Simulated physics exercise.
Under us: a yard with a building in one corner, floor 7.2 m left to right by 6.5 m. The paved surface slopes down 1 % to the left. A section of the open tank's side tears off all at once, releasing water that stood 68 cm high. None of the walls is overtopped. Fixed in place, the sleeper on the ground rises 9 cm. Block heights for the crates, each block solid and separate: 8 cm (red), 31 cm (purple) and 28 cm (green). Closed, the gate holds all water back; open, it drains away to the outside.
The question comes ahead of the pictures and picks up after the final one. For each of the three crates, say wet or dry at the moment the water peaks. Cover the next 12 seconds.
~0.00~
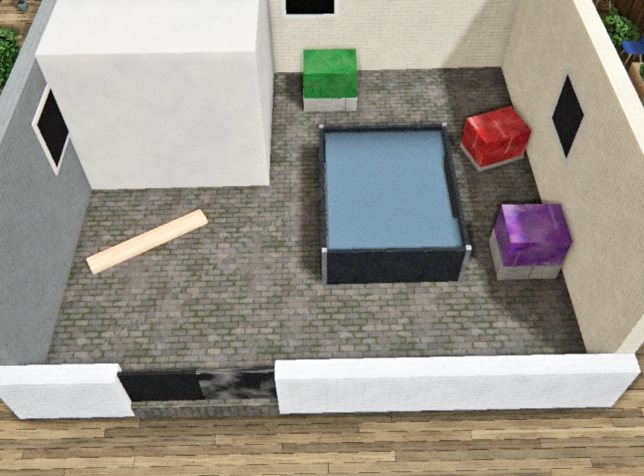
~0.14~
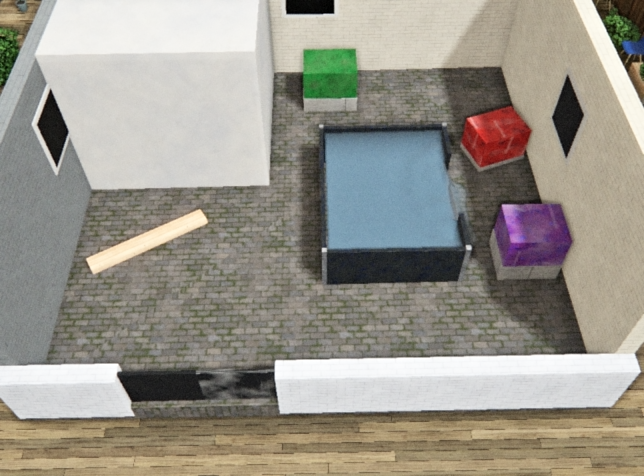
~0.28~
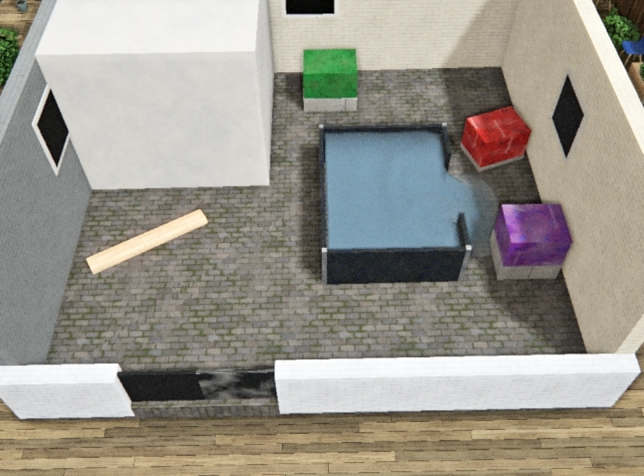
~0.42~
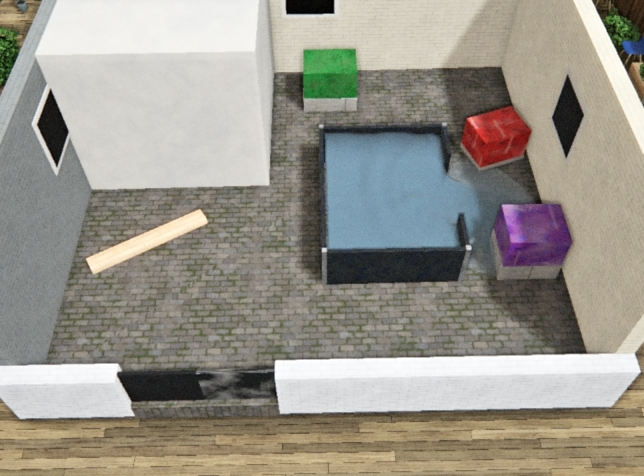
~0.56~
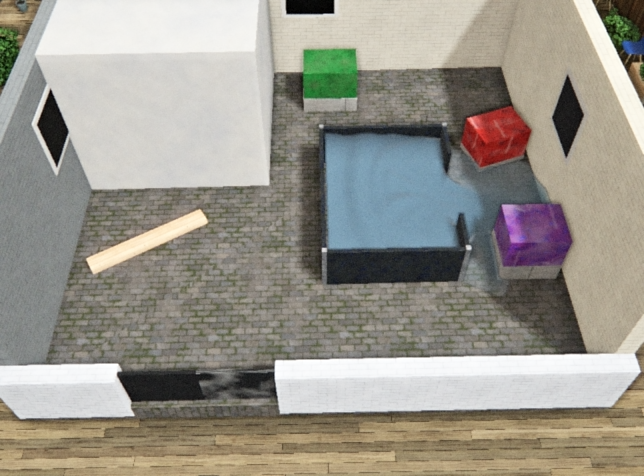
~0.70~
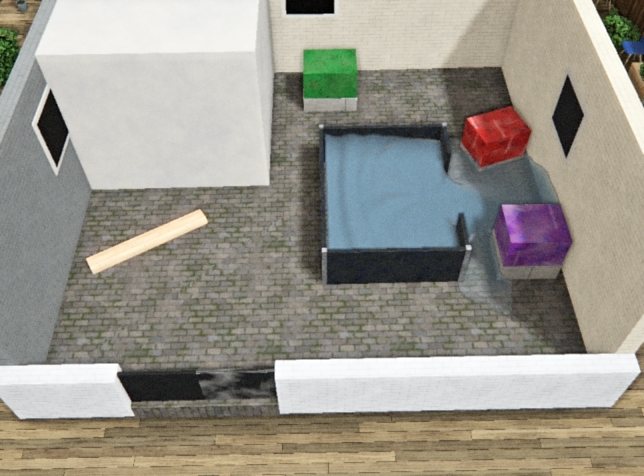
Red crate: Wet, purple crate: Wet, green crate: Dry.
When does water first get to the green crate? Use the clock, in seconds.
Arrival: Green 2.8 s.
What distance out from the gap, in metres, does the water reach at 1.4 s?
Roughly 3.2 metres out.
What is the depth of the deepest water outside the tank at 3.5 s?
Max around 32 cm.
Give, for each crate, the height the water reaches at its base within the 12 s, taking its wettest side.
Max (cm) - red: 52; purple: 52; green: 14.
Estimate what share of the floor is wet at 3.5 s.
Some 45 per cent of the floor is wet.
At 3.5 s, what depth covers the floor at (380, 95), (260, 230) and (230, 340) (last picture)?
Listed order: 2 / 0 / 0 cm.
After 1.4 s water covers 20 % of the floor and is deepest (58 cm) near (532, 177); red plinth reached, purple plinth reached, green plinth not reached.
After 2.2 s water covers 30 % of the floor and is deepest (52 cm) near (515, 238); red plinth reached, purple plinth reached, green plinth not reached.
After 3.5 s water covers 45 % of the floor and is deepest (32 cm) near (489, 229); red plinth reached, purple plinth reached, green plinth reached.
After 7.0 s water covers 90 % of the floor and is deepest (22 cm) near (524, 185); red plinth reached, purple plinth reached, green plinth reached.
After 12.0 s water covers 100 % of the floor and is deepest (16 cm) near (39, 393); highest at the red plinth 52 cm, highest at the purple plinth 52 cm, highest at the green plinth 14 cm.
